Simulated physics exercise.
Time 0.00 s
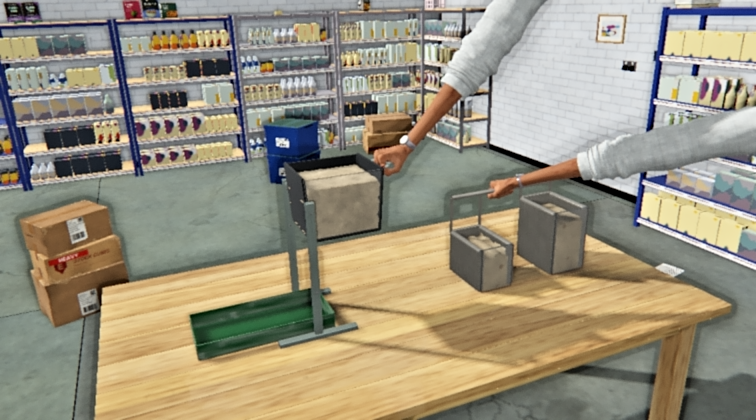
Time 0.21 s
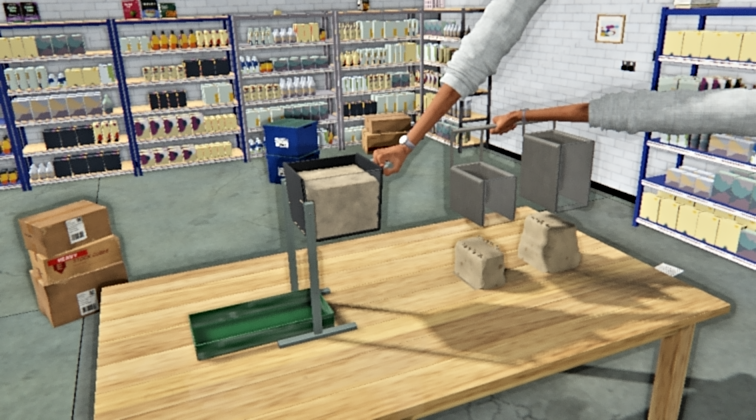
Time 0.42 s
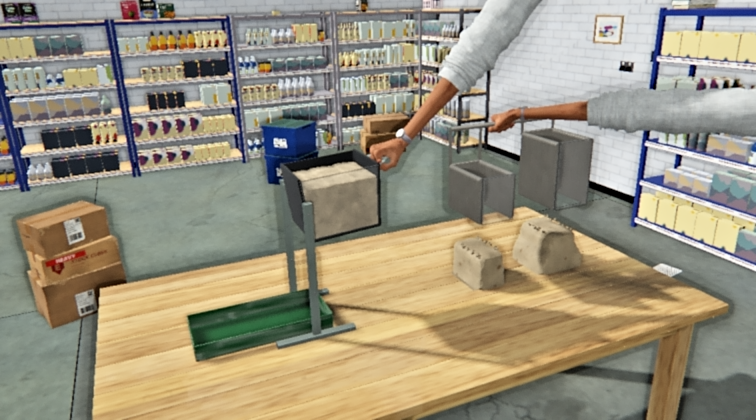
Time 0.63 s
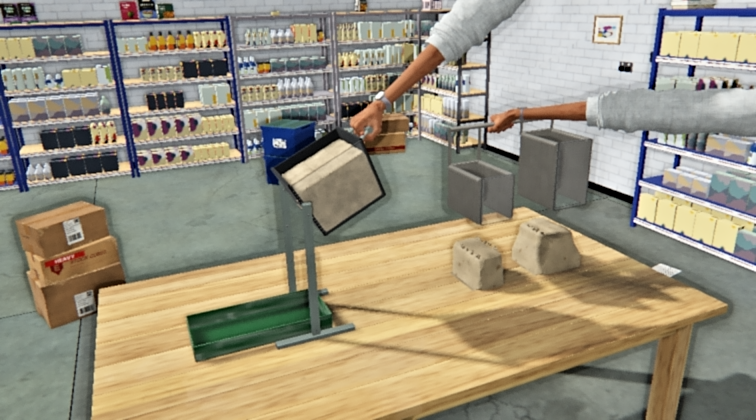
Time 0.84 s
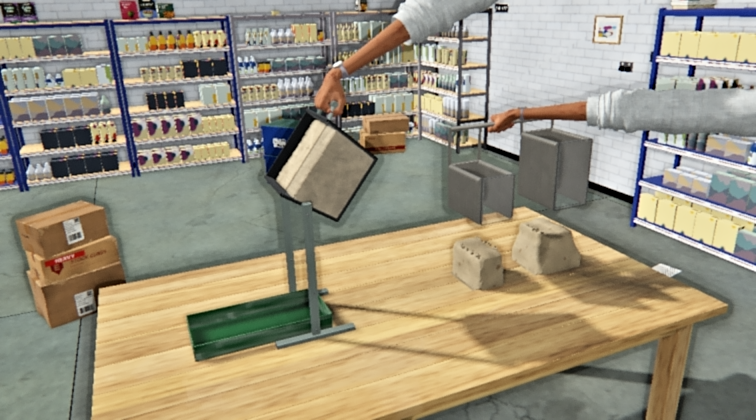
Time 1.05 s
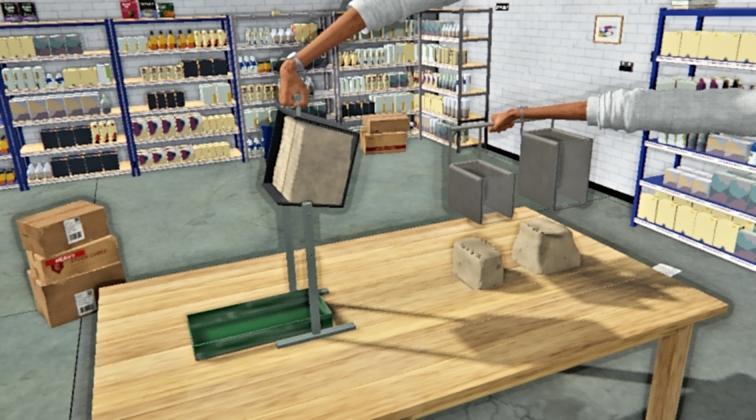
In a storeroom lined with stocked shelves, seen from slightly above a wooden table, the camera stays still. A dark open tub of beige mix sits on a grey stand over a green tray at left, with two grey moulds at right and stacked cartons beyond. One hand lifts the moulds off two beige blocks, which slump slightly, then another tilts the tub steeply leftward, the mix staying inside.
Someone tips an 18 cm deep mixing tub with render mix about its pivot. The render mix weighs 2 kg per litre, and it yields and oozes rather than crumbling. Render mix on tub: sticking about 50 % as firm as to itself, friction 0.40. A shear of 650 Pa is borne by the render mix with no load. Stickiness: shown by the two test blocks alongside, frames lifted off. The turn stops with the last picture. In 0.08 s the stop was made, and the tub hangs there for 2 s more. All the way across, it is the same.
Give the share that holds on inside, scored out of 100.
About 100 per cent.
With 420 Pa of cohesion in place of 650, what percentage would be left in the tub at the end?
In that case close to 70 in a hundred.
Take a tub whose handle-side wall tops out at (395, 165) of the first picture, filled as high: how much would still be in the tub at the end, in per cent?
Roughly 65 %.
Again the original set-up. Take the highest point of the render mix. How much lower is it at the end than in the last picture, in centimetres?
3 cm.
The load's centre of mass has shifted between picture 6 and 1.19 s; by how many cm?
Roughly 1 cm.
By 1.19 s, the tub is at 74 degrees and holds 100 %.
By 1.36 s, the tub is at 74 degrees and holds 100 %.
By 1.53 s, the tub is at 74 degrees and holds 100 %.
By 1.70 s, the tub is at 74 degrees and holds 100 %.
By 3.05 s, at the end, the tub is at 74 degrees and holds 100 %.
